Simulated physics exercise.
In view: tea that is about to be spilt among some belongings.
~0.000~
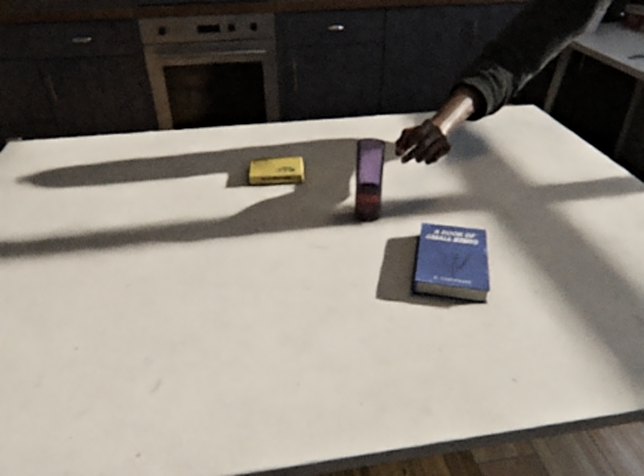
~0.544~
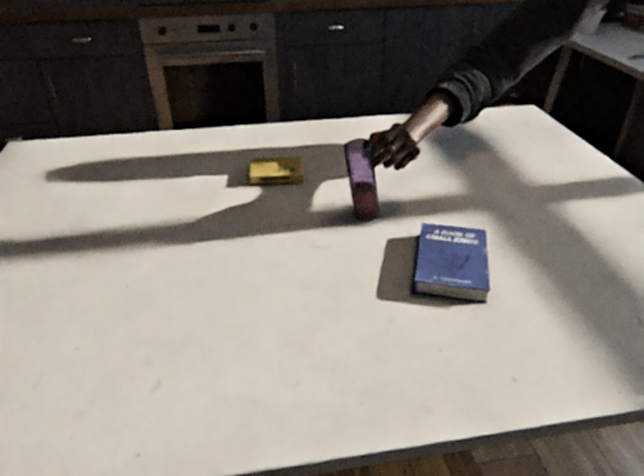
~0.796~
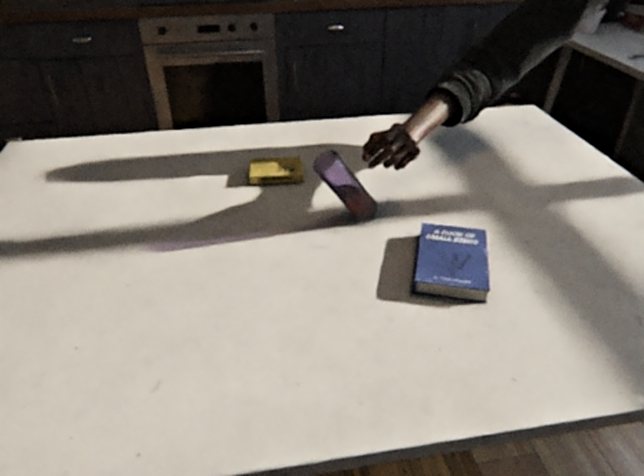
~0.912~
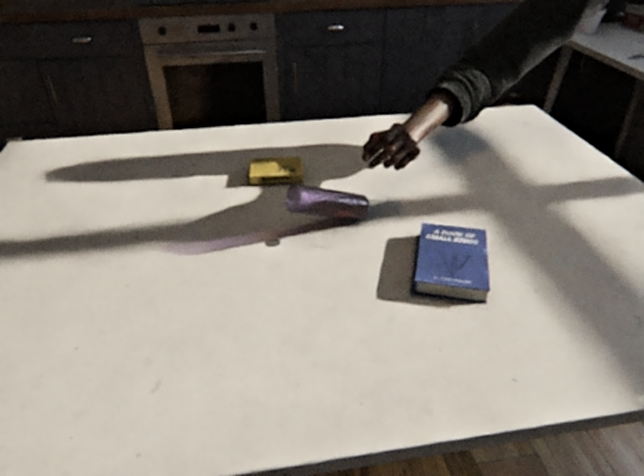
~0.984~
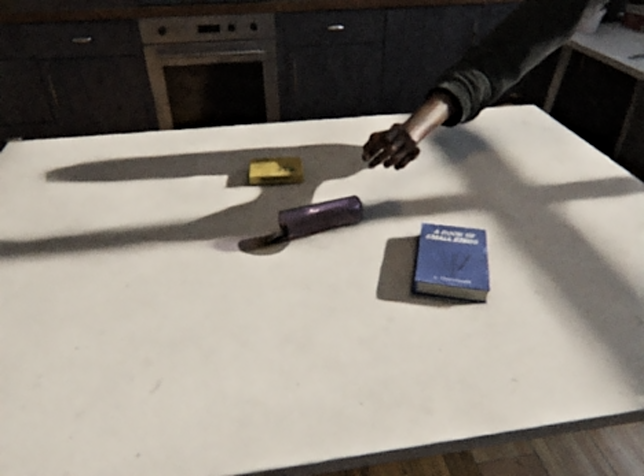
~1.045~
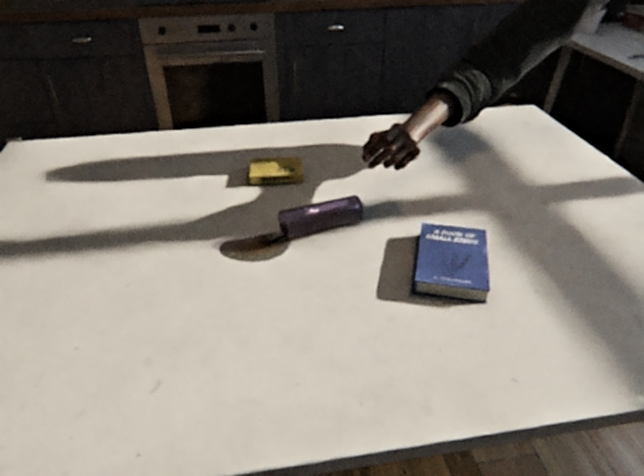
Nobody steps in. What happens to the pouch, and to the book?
Pouch comes out dry, book comes out dry.
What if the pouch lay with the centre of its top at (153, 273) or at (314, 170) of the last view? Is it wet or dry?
In the first spot it gets hit, in the second spot it stays clear.
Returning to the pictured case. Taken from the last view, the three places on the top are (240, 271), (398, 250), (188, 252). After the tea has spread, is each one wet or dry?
First spot: Touched; second: Missed; third: Touched.
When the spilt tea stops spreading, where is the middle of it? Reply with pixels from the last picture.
(173, 273).
After 1.4 s, the puddle covers about as much as a plate; the pouch is untouched; the book is untouched.
After 3.6 s, the puddle covers about as much as a plate; the pouch is untouched; the book is untouched.
